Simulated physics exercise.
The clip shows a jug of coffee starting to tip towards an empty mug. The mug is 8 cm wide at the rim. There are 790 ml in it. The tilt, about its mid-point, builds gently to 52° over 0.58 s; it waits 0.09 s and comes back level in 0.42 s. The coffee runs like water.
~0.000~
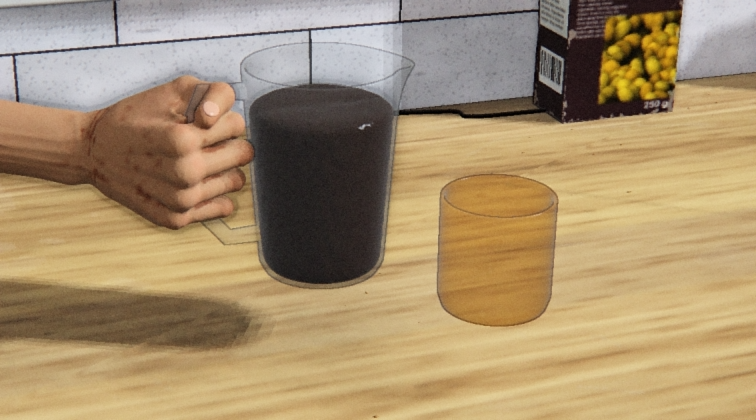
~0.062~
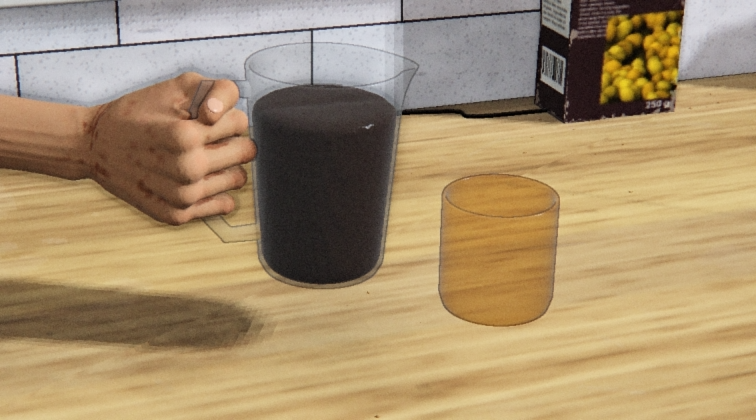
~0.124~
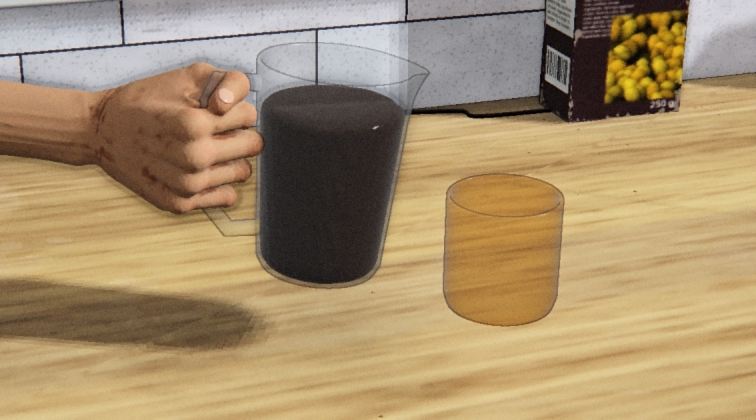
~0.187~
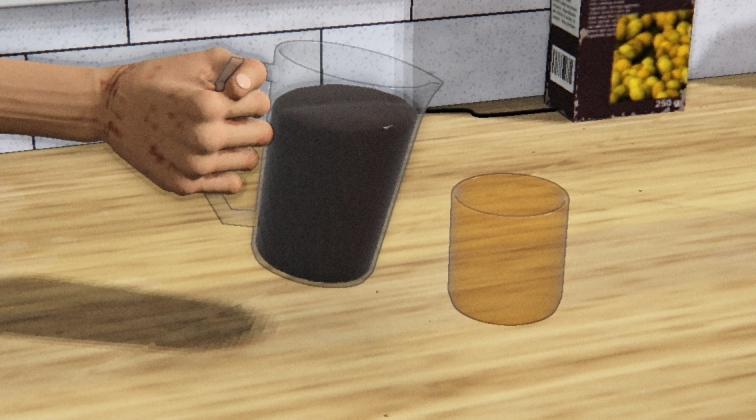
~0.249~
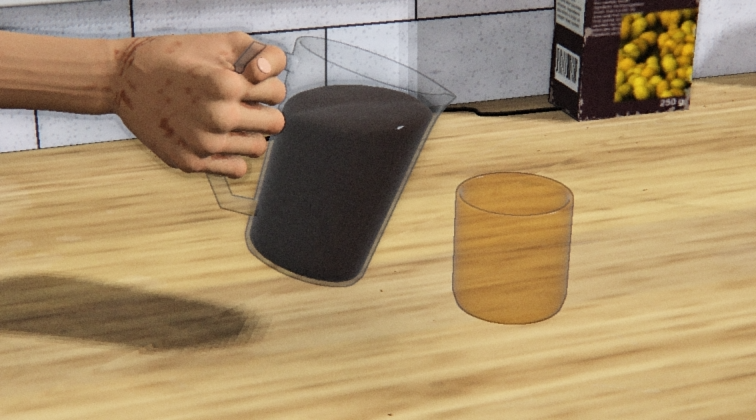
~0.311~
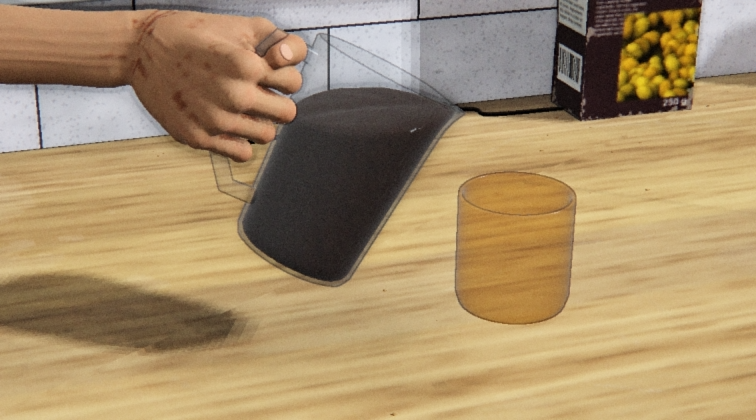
On a wooden kitchen counter, a hand on the left holds a clear jug of dark coffee and gradually tilts it rightward beside an empty amber mug, the coffee shifting towards the spout while the mug stays still.
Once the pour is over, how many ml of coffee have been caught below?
Close to 150 ml.
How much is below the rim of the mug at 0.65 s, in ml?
Some 70 ml.
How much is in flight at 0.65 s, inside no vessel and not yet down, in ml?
Close to 35 ml.
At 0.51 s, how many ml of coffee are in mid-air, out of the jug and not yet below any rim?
About 35 ml.
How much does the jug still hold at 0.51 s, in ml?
Some 740 ml.
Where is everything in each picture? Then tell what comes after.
It leans 0°; its right rim is at (412, 59); the coffee meets the walls at (264, 110) and (371, 97); the mug's rim runs from (447, 205) to (549, 191), in the first frame.
It leans 1°; its right rim is at (416, 61); the coffee meets the walls at (261, 108) and (374, 98), in the second frame.
It leans 6°; its right rim is at (427, 67); the coffee meets the walls at (274, 106) and (382, 99), in the third frame.
It leans 12°; its right rim is at (441, 78); the coffee meets the walls at (282, 108) and (396, 100), in the fourth frame.
It leans 20°; its right rim is at (454, 92); the coffee meets the walls at (283, 125) and (407, 99), in the fifth frame.
It leans 29°; its right rim is at (463, 109); the coffee meets the walls at (279, 146) and (433, 103), in the sixth frame.
Then, 0.51 s in, the tilt is 50° and the mug has 10 ml, the jug 740 ml, and 0 ml is on the worktop.
Then, 0.65 s in, the tilt is 52° and the mug has 70 ml, the jug 685 ml, and 0 ml is on the worktop.
Then, 0.80 s in, the tilt is 40° and the mug has 120 ml, the jug 645 ml, and 0 ml is on the worktop.
Then, 0.96 s in, the tilt is 11° and the mug has 145 ml, the jug 640 ml, and 0 ml is on the worktop.
Finally, the mug has 145 ml, the jug 640 ml, and 0 ml is on the worktop.
